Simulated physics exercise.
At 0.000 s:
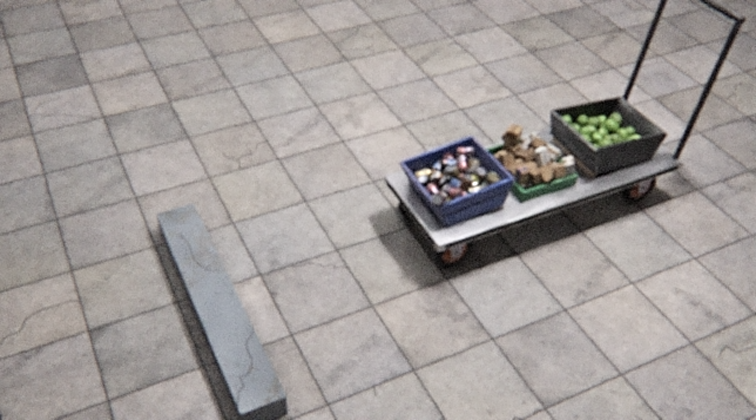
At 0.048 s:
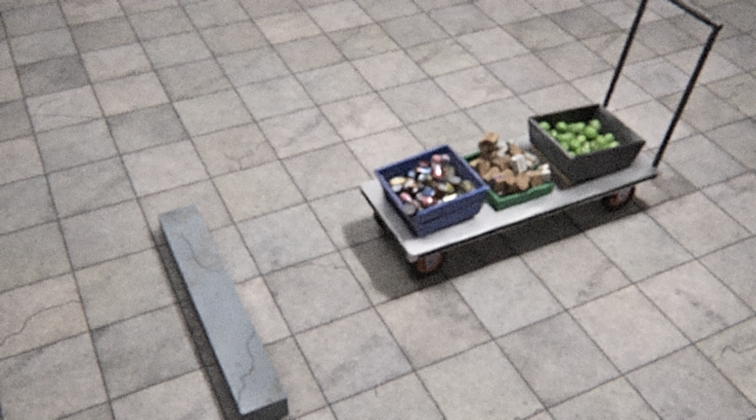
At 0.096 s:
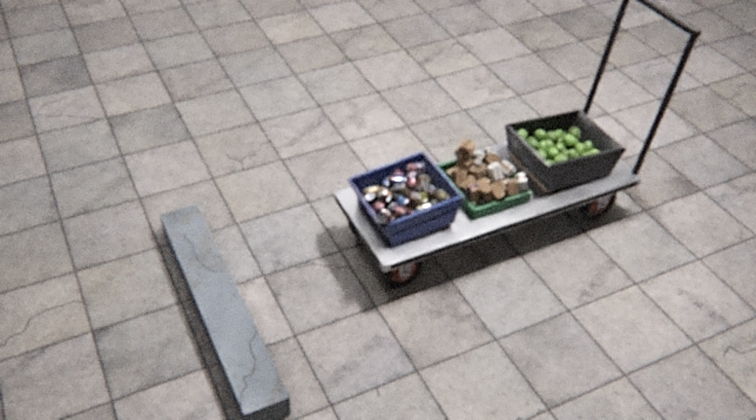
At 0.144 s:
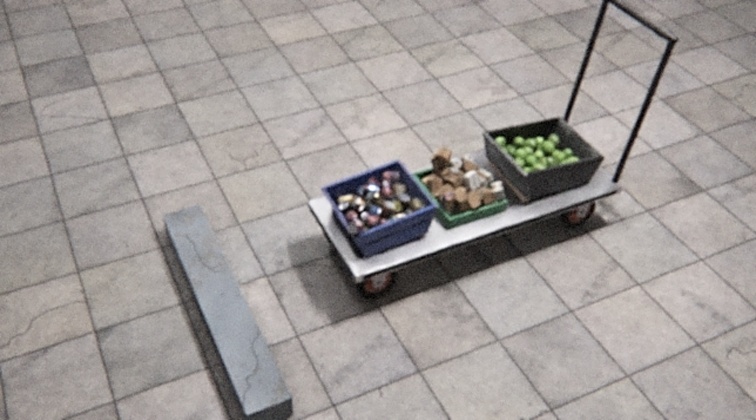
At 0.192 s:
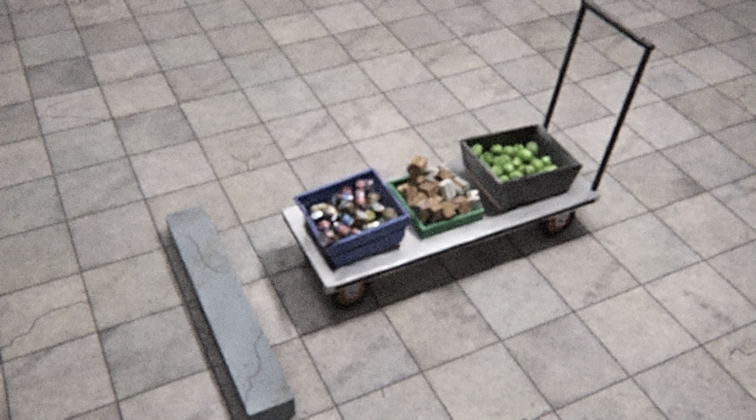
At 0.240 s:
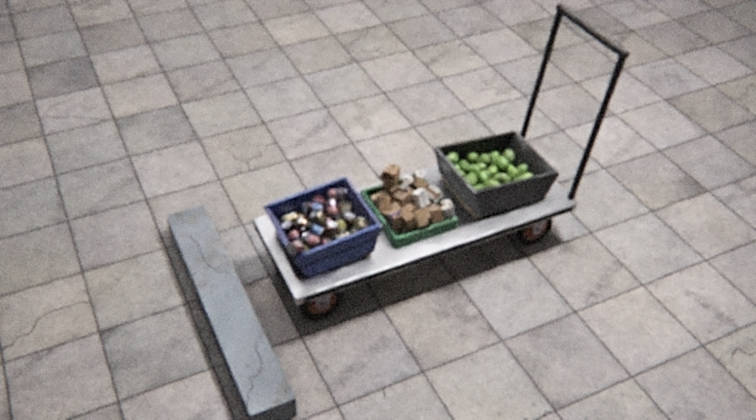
A flat trolley carrying blue, green and black crates rolls left across the tiled floor.
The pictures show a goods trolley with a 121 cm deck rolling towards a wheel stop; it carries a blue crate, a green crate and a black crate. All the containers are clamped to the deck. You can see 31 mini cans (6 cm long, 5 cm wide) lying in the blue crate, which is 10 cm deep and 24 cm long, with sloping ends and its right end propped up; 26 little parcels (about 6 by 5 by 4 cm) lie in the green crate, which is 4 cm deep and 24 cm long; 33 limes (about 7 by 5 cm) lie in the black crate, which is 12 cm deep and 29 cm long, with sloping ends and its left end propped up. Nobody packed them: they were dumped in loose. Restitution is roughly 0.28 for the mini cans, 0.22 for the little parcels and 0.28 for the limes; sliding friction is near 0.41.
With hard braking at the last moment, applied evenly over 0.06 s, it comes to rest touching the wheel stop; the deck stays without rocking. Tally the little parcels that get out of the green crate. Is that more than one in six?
Yes.
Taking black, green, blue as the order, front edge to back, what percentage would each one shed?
Blue crate 20 %, green crate 30 %, black crate 0 %.
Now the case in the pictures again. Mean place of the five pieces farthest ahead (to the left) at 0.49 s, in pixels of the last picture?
Centre: About (215, 266) px.
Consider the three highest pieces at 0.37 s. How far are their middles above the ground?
Mean height: Some 40 cm.
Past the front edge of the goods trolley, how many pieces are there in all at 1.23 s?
Count: Approx. 3.
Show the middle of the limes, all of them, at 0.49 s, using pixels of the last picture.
Centre: Around (446, 192) px.
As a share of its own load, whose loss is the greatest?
The green crate.
After 0.27 s, braking starts.
After 0.37 s, the blue crate is down by 1 of 31, the green crate is down by 4 of 26 and the black crate has all 33.
After 0.49 s, the blue crate is down by 2 of 31, the green crate is down by 5 of 26 and the black crate has all 33.
After 0.72 s, the blue crate is down by 3 of 31, the green crate is down by 9 of 26 and the black crate has all 33.
Final count (at 1.23 s), the blue crate is down by 3 of 31, the green crate is down by 9 of 26 and the black crate has all 33. Asked share, 9 of 26, 35 per cent.
